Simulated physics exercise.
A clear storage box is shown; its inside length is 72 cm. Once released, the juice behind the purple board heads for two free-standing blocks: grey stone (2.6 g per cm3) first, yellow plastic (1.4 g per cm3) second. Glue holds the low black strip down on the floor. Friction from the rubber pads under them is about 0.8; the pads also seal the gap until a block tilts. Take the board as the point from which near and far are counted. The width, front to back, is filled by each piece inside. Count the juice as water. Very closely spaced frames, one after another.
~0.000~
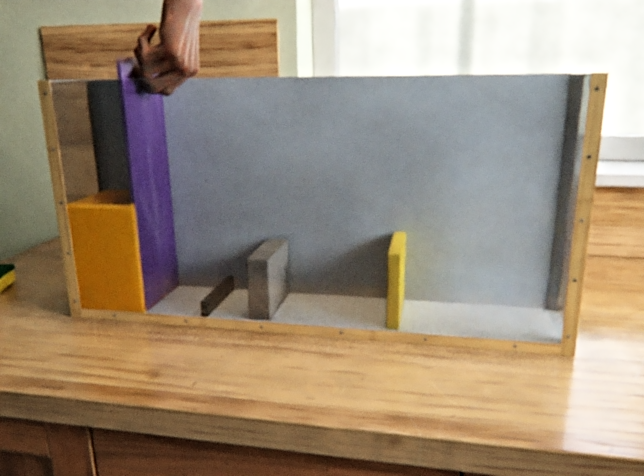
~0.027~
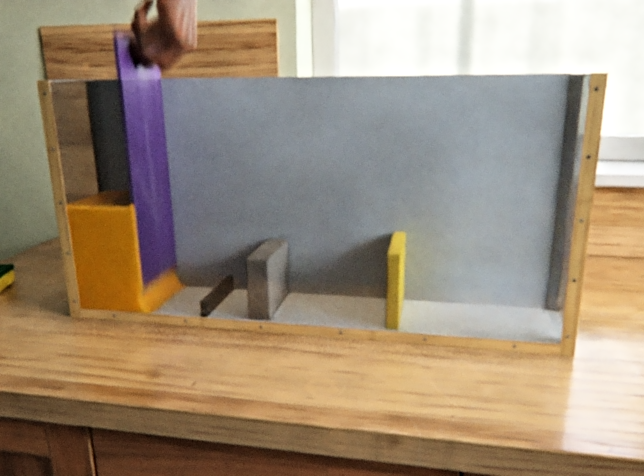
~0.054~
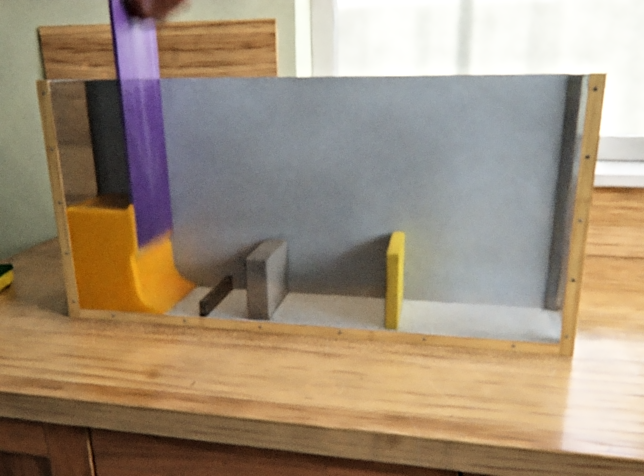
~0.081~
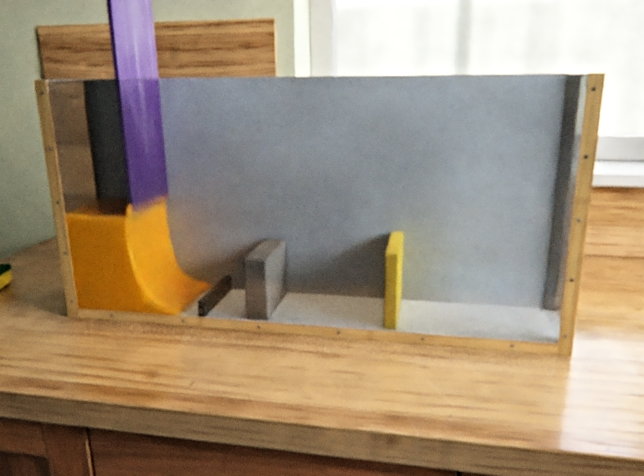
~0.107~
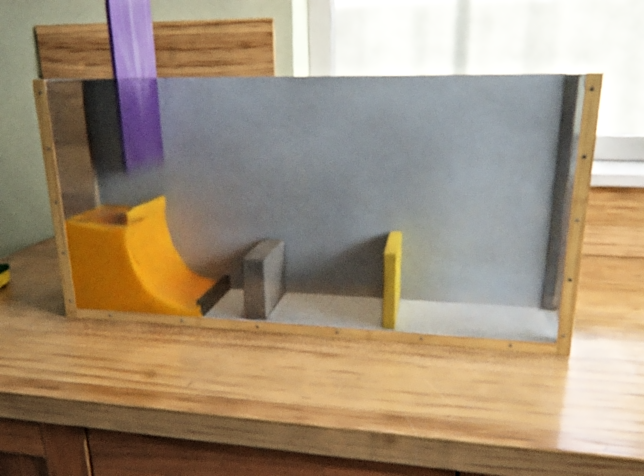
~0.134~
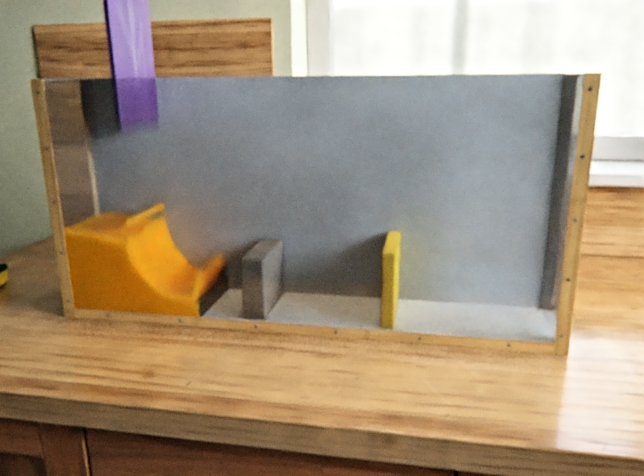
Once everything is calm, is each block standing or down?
Near block: Down; far block: Down.
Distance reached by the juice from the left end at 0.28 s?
Roughly 38 centimetres out.
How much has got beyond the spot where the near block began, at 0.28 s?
I'd put it at about 6 percent.
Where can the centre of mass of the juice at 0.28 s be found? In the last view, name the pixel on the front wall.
Near (161, 285).
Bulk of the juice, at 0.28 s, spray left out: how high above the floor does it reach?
Roughly 17.5 cm up.
Then, 0.28 s in, the front has run 37 cm from the left wall, the near block leans 9° and the far block is upright.
Then, 0.45 s in, the near block leans 74° and the far block is upright.
Then, 0.73 s in, the near block lies flat and the far block leans 22°.
Finally, the near block lies flat and the far block lies flat; 15 per cent of the juice is past where the far block first stood.
